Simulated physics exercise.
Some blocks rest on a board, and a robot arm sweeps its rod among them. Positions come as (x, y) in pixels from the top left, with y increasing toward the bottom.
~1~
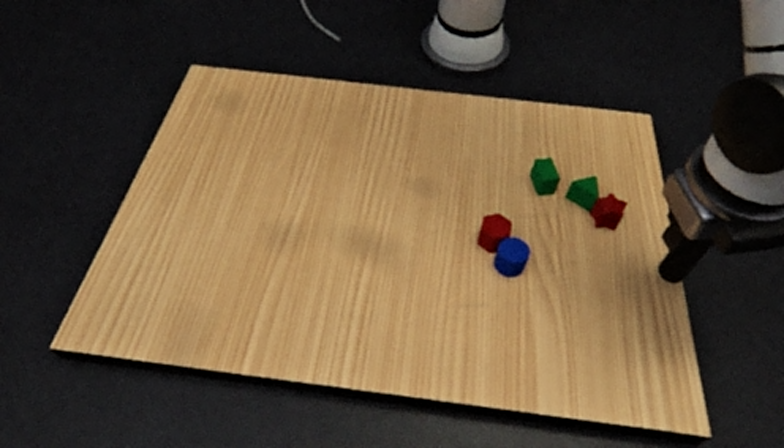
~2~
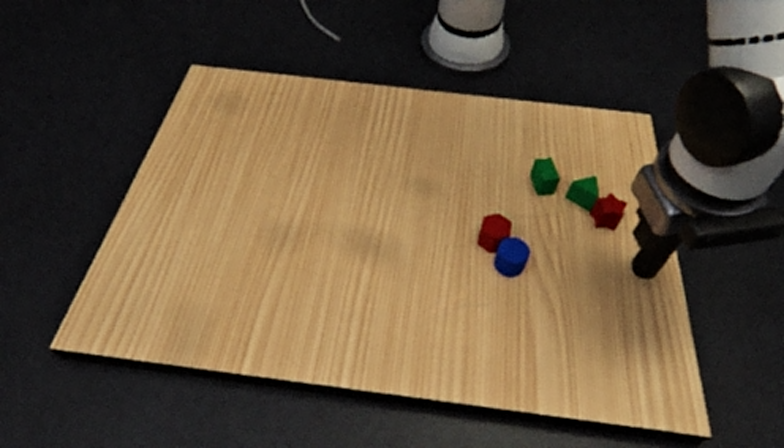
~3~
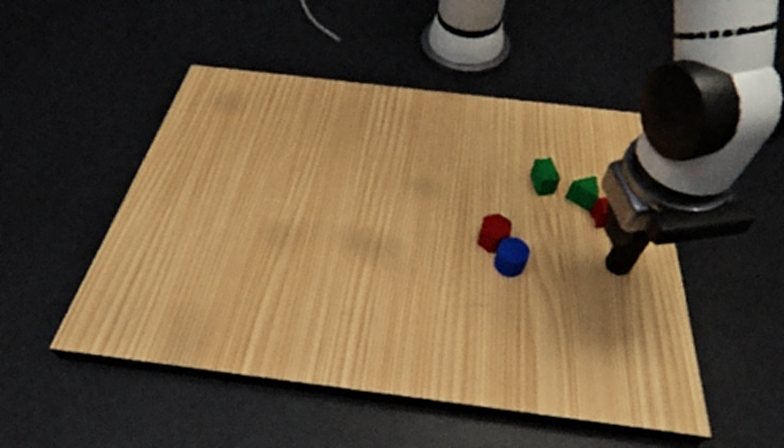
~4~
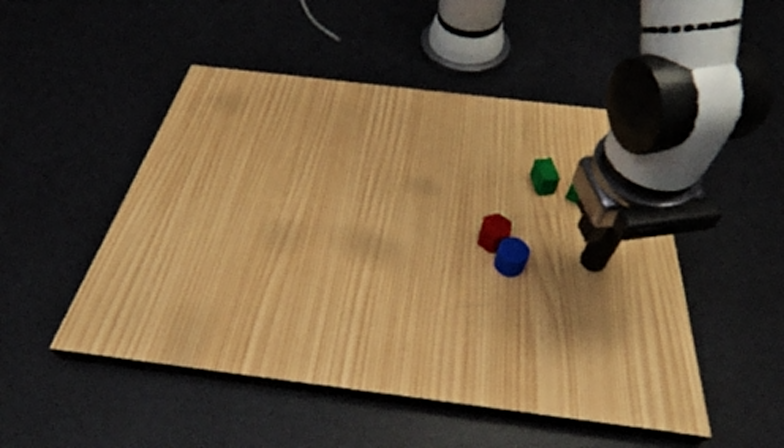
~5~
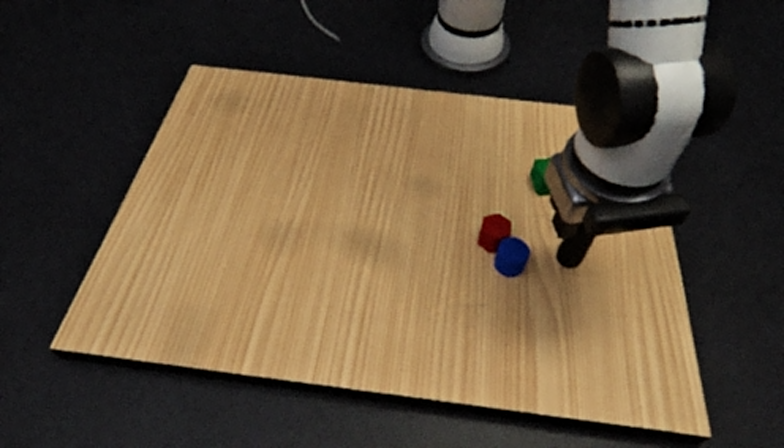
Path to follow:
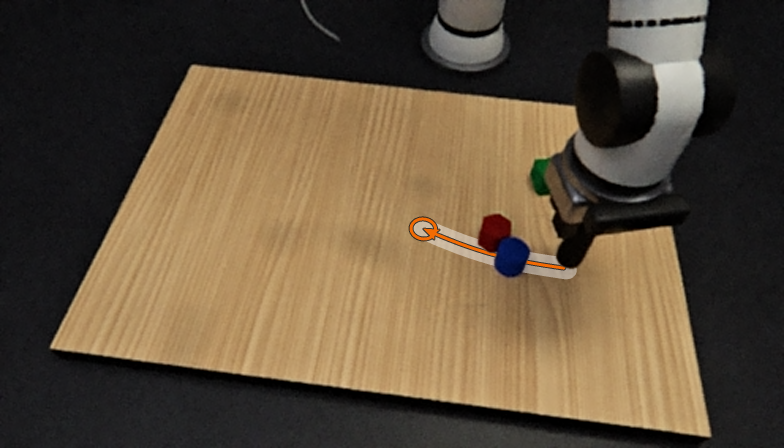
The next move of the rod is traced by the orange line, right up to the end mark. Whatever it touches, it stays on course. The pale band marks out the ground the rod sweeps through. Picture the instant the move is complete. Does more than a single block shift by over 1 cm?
I expect so.
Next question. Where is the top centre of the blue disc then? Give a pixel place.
If I read the scene right, the answer is (454, 250).
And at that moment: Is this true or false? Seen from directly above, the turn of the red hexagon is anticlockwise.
This is false.
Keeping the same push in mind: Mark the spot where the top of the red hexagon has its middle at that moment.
I'd say the red hexagon ends with its top centre at (471, 208).
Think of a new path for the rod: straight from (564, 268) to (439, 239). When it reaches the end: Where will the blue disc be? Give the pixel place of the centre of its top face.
The centre of its top face lies at (465, 254).
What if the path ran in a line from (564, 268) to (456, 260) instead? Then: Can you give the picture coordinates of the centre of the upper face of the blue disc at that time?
The answer is (431, 251).
Drawn move, from (564, 268) via (515, 260) and (467, 246), ending at (423, 229).
The first path, step by step. One third of the way, rod at (517, 250); red hexagon at (495, 224); blue disc at (492, 249).
Two thirds of the way, rod at (468, 236); red hexagon at (473, 209), turned 95° clockwise; blue disc at (456, 250).
At the end, rod at (425, 219); red hexagon at (471, 208), turned 105° clockwise; blue disc at (454, 250).
